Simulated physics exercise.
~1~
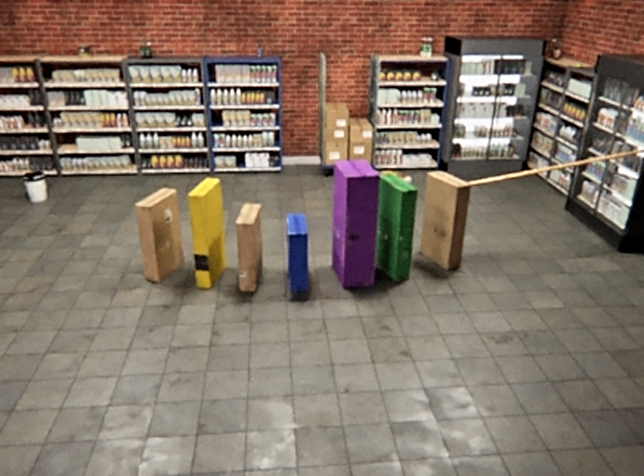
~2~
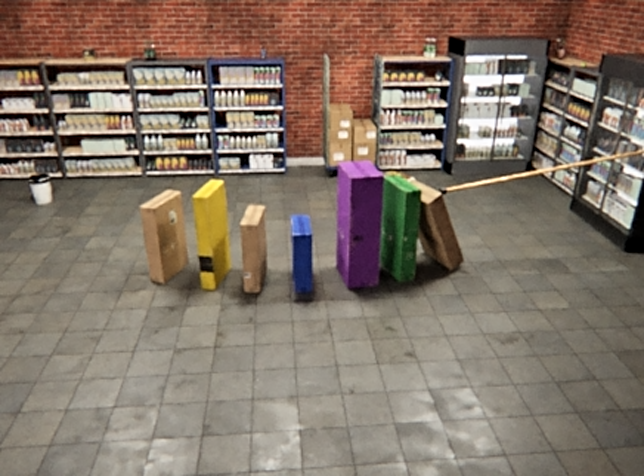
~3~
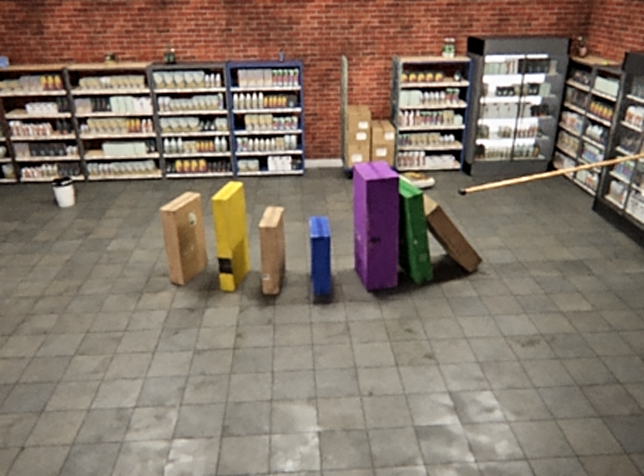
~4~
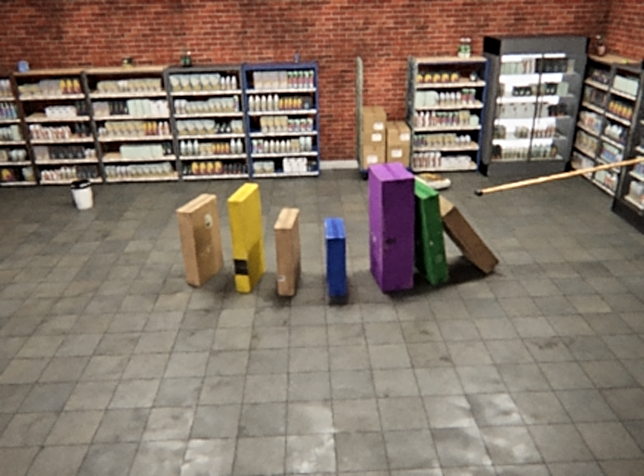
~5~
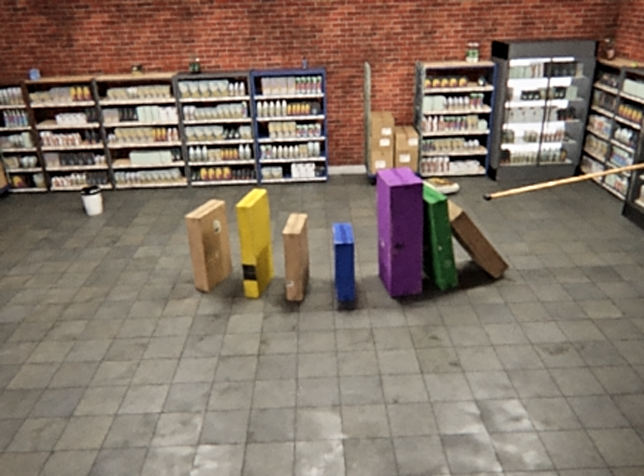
The clip shows seven upright cartons of different sizes on a tiled shop floor as a pole pushes the rightmost brown one leftward. It tips against the green carton, which tilts slightly toward the purple one, and both stay leaning while the others remain standing.
